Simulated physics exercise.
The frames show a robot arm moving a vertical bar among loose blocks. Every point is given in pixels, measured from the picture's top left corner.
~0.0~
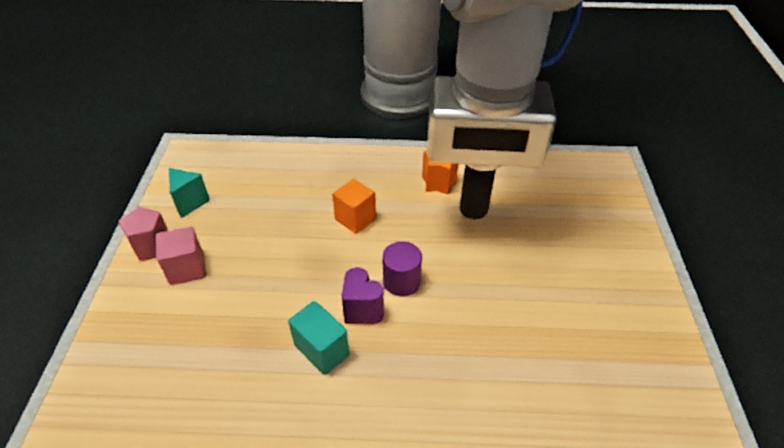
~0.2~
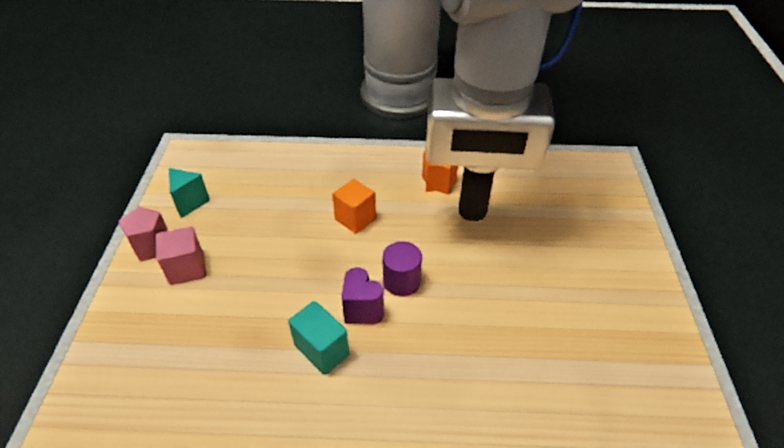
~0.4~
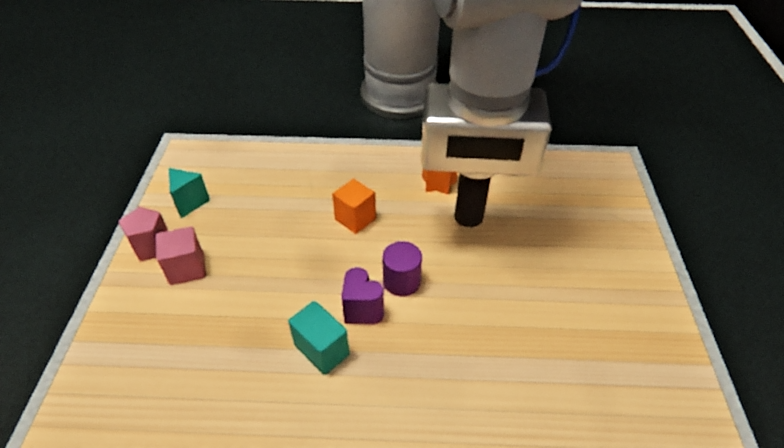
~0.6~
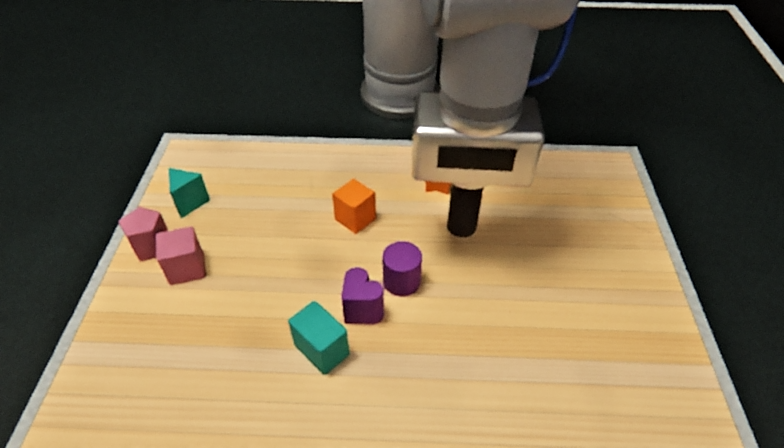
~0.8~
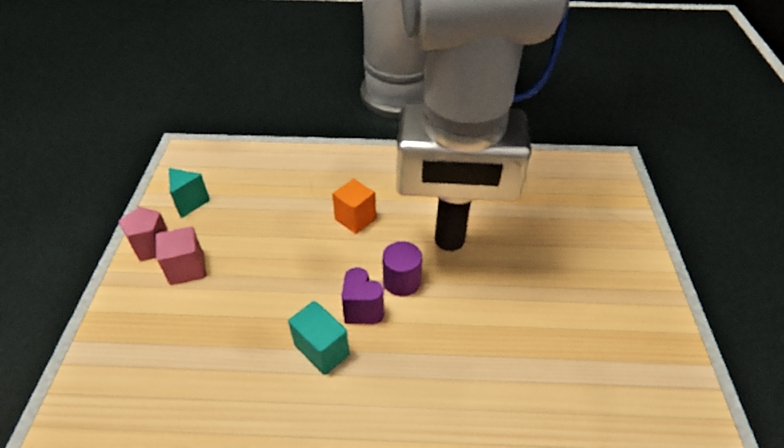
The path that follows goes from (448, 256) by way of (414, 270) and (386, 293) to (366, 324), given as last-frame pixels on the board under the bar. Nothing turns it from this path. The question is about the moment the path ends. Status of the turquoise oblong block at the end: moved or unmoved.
My prediction: It moves.
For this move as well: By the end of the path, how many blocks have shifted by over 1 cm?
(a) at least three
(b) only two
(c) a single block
a (at least three)
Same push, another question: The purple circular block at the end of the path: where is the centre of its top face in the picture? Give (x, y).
Near (326, 308).
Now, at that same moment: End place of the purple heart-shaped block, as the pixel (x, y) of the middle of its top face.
So, by the moment the path ends, you'll find the top centre of the purple heart-shaped block at (287, 316).
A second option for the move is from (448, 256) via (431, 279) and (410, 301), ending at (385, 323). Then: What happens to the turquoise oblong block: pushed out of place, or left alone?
Undisturbed, or as good as.
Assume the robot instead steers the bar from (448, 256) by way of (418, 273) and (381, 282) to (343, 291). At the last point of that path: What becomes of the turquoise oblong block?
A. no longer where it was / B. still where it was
I choose A.
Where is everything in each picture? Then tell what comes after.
The first picture shows bar tip (474, 209); block tops, turquoise oblong block (317, 325); purple heart-shaped block (360, 285); purple circular block (402, 255).
The second picture shows bar (472, 211); blocks unchanged.
The third picture shows bar (469, 217); blocks unchanged.
The fourth picture shows bar (462, 227); blocks unchanged.
The fifth picture shows bar (450, 240); turquoise oblong block (317, 325); purple heart-shaped block (360, 285); purple circular block (402, 255).
The first path, step by step. One third of the way, bar (414, 255); purple circular block (388, 264).
Two thirds of the way, bar (386, 278); turquoise oblong block (302, 337), turned 25° anticlockwise; purple heart-shaped block (326, 306); purple circular block (355, 286).
At the end, bar (365, 308); turquoise oblong block (287, 352), turned 35° anticlockwise; purple heart-shaped block (287, 316), turned 20° clockwise; purple circular block (326, 308).
